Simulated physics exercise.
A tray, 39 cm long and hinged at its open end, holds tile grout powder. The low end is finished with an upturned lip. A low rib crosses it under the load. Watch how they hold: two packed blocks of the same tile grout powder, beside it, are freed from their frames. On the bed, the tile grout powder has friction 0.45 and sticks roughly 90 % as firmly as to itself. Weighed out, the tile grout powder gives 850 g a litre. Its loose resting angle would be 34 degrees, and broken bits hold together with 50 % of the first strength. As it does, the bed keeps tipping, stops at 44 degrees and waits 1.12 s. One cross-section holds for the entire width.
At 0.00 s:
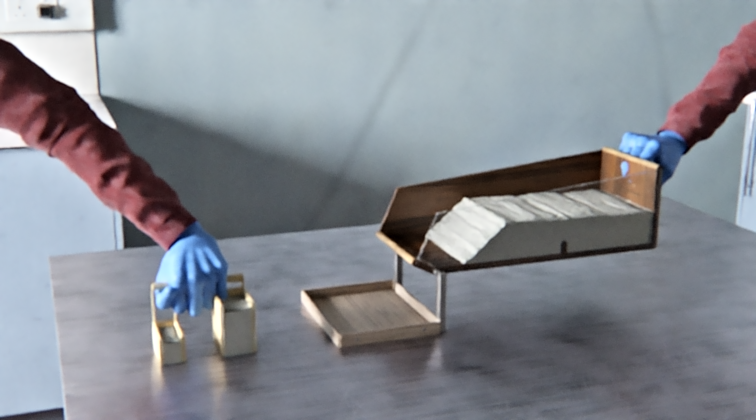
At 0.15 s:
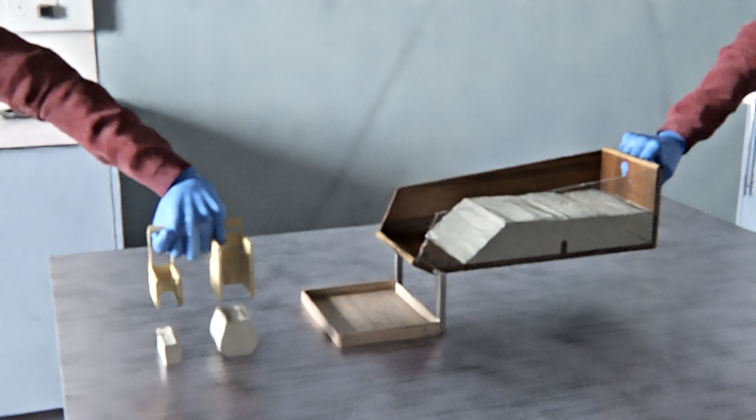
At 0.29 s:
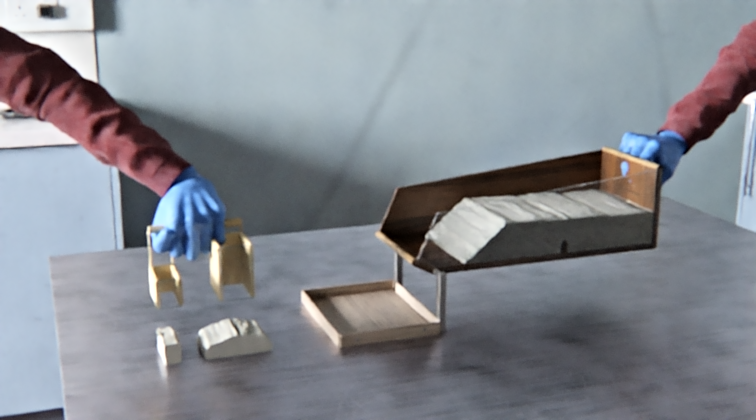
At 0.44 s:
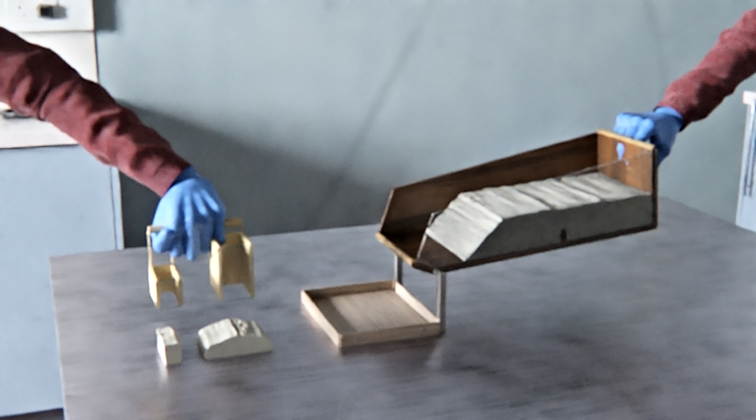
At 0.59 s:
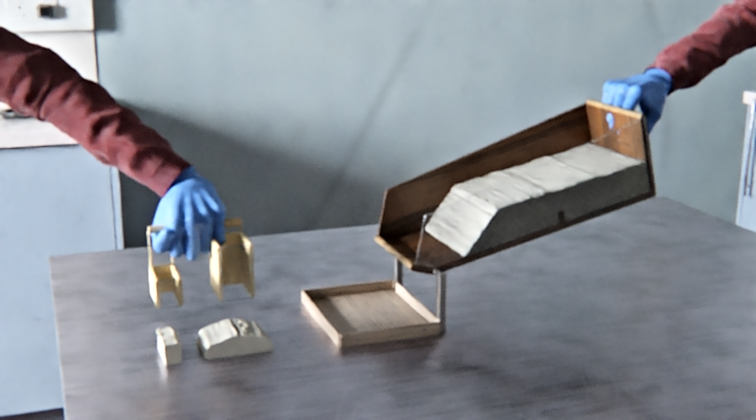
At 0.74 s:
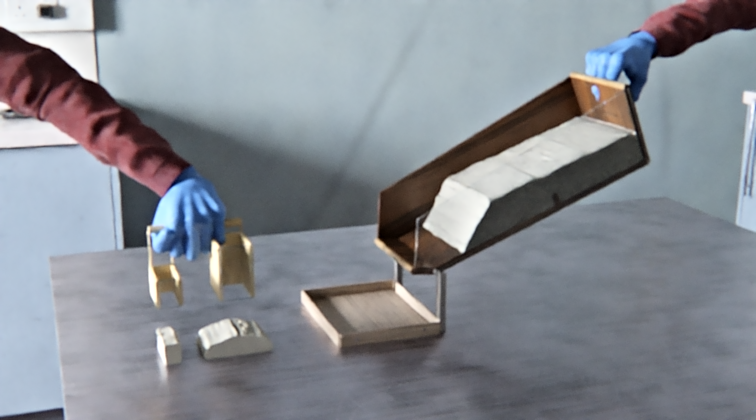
On a grey tabletop, gloved hands lifting two small moulds off pale blocks, the larger block slumping, then raising a wooden tray's right end.
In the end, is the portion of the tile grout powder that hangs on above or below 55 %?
Tile grout powder: Lower than 55 %.
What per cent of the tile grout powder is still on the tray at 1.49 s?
Roughly 55 percent.
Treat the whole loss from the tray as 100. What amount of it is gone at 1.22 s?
10 %.
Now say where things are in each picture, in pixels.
In the first picture, top of the high end at (657, 169), tilt 0 degrees; leading edge of the tile grout powder at (468, 260); blocks stand 3.3 cm, 6.9 cm (left to right).
In the second picture, top of the high end at (657, 169), tilt 0 degrees; leading edge of the tile grout powder at (468, 260); blocks stand 3.3 cm, 5.5 cm (left to right).
In the third picture, top of the high end at (657, 169), tilt 0 degrees; leading edge of the tile grout powder at (468, 260); blocks stand 3.3 cm, 3.3 cm (left to right).
In the fourth picture, top of the high end at (652, 150), tilt 5 degrees; leading edge of the tile grout powder at (468, 257); blocks stand 3.3 cm, 3.3 cm (left to right).
In the fifth picture, top of the high end at (640, 119), tilt 13 degrees; leading edge of the tile grout powder at (467, 252); blocks stand 3.3 cm, 3.3 cm (left to right).
In the sixth picture, top of the high end at (624, 89), tilt 21 degrees; leading edge of the tile grout powder at (465, 248); blocks stand 3.3 cm, 3.3 cm (left to right).
After 0.96 s, the tilt is 34 degrees and 100 % is on the bed.
After 1.22 s, the tilt is 44 degrees and 94 % is on the bed.
After 1.49 s, the tilt is 44 degrees and 56 % is on the bed.
After 1.75 s, the tilt is 44 degrees and 32 % is on the bed.
After 2.31 s, at the end, the tilt is 44 degrees and 25 % is on the bed.
